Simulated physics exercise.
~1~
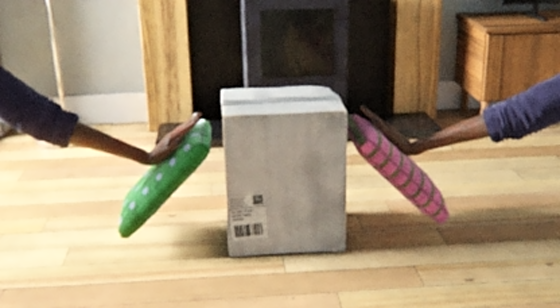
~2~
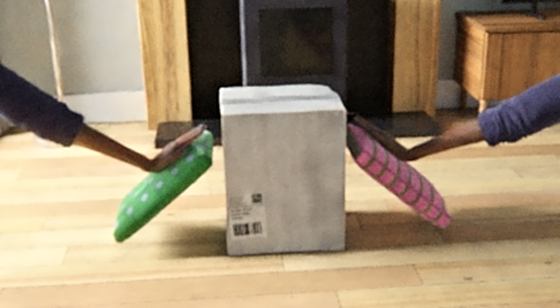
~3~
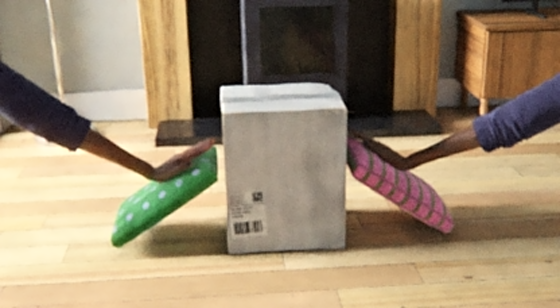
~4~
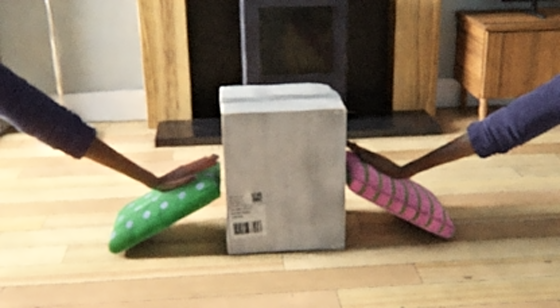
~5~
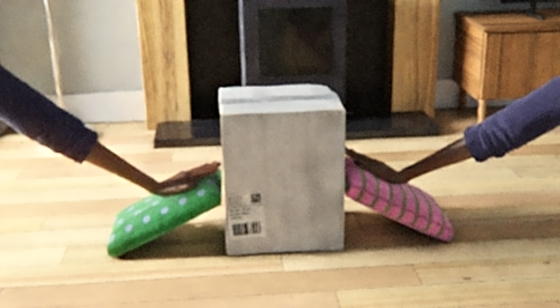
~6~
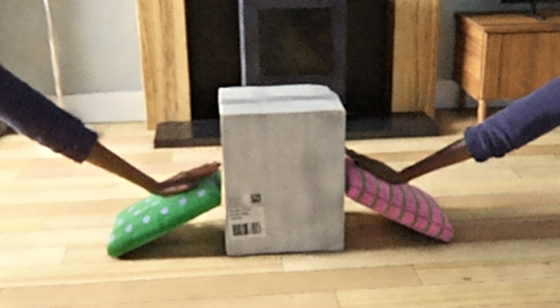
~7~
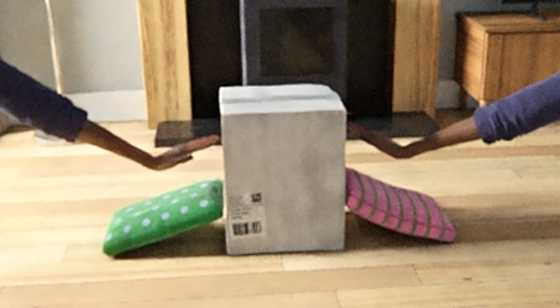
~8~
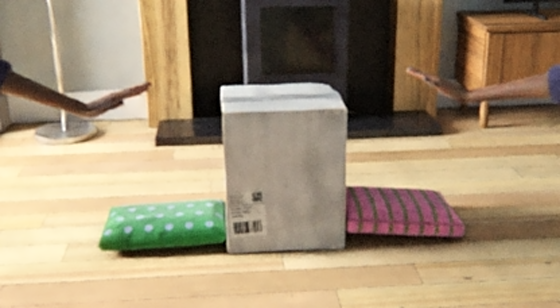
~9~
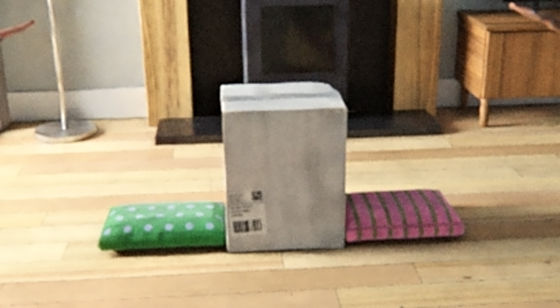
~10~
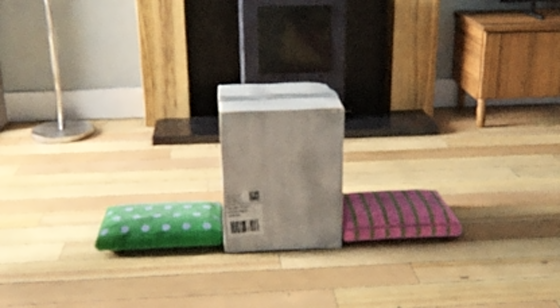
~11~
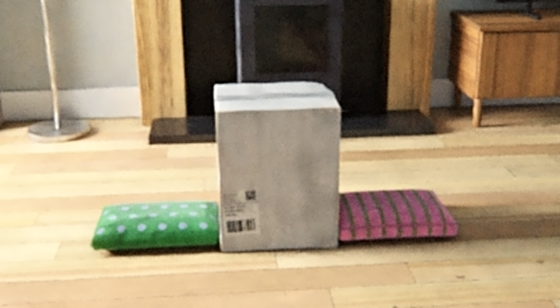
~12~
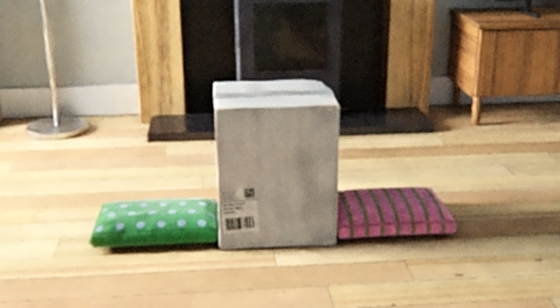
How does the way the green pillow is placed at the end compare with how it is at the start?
At the start the green pillow is held up at a steep tilt by a hand on the left side of the white box. At the end it is lower, lying flat on the floor to the left of the box with no hand on it.
